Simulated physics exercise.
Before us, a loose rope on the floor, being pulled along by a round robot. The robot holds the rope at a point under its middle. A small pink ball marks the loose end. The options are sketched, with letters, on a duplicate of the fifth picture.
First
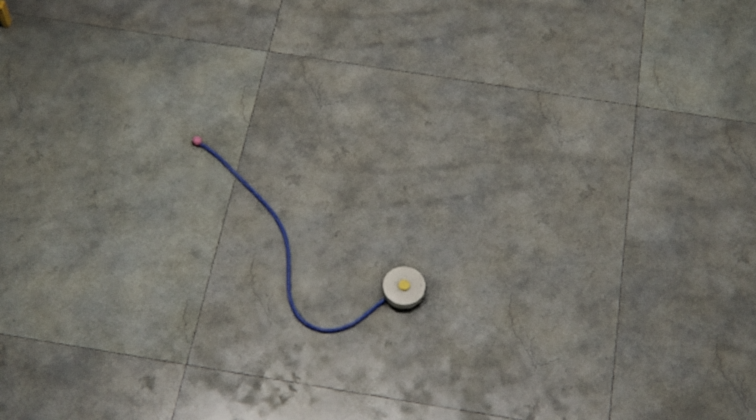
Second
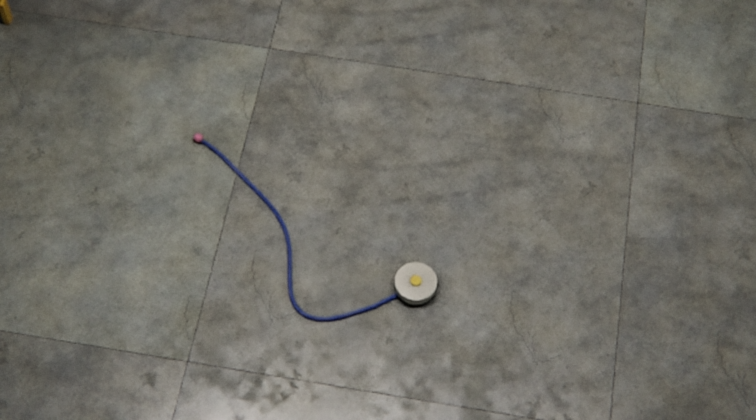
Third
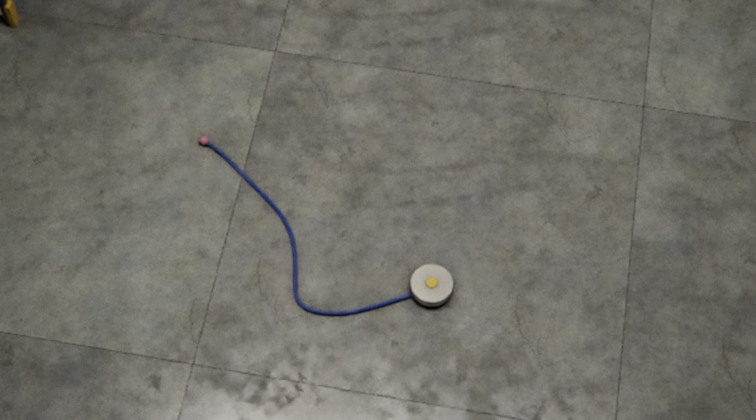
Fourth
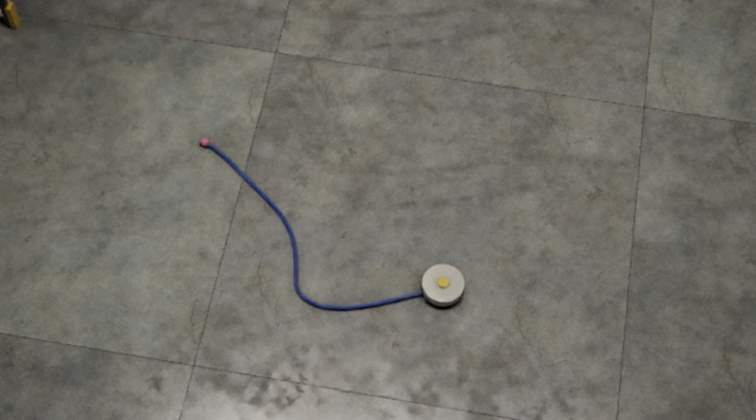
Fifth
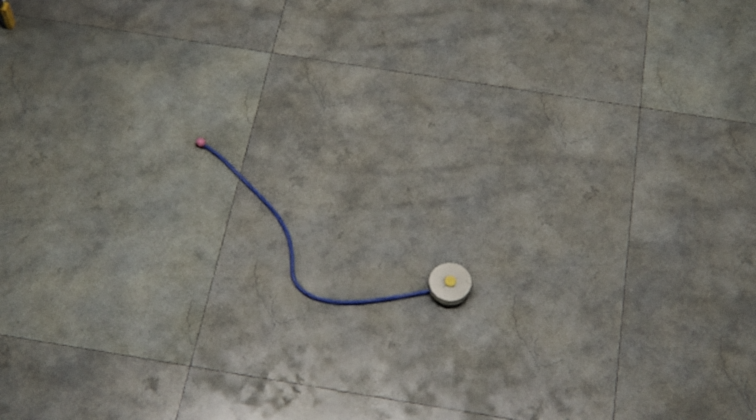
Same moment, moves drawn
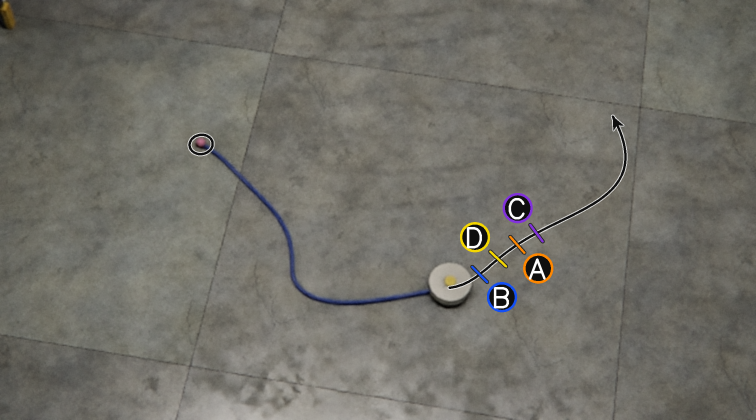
A round white robot with a yellow centre moving slowly right across a grey tiled floor, pulling a curved blue rope.
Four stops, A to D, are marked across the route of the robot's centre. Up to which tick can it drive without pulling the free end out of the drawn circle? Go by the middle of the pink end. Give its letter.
It can go as far as A.
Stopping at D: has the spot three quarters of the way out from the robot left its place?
No.
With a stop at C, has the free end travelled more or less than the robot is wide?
Less.
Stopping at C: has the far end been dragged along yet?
Yes.
On the copy, A at (517, 245); B at (480, 274); C at (537, 233); D at (498, 259); the ring at (201, 144); the route from (449, 288) via (571, 216) to (613, 116).
On A. First, robot (478, 273), middle of the rope (302, 260), free end (201, 142).
Then, robot (499, 256), middle of the rope (320, 249), free end (201, 143).
Finally, robot (518, 241), middle of the rope (337, 239), free end (206, 146); the free end is still in its ring.
By contrast, B is safe but short; C drags the free end to (214, 152); D is safe but short.
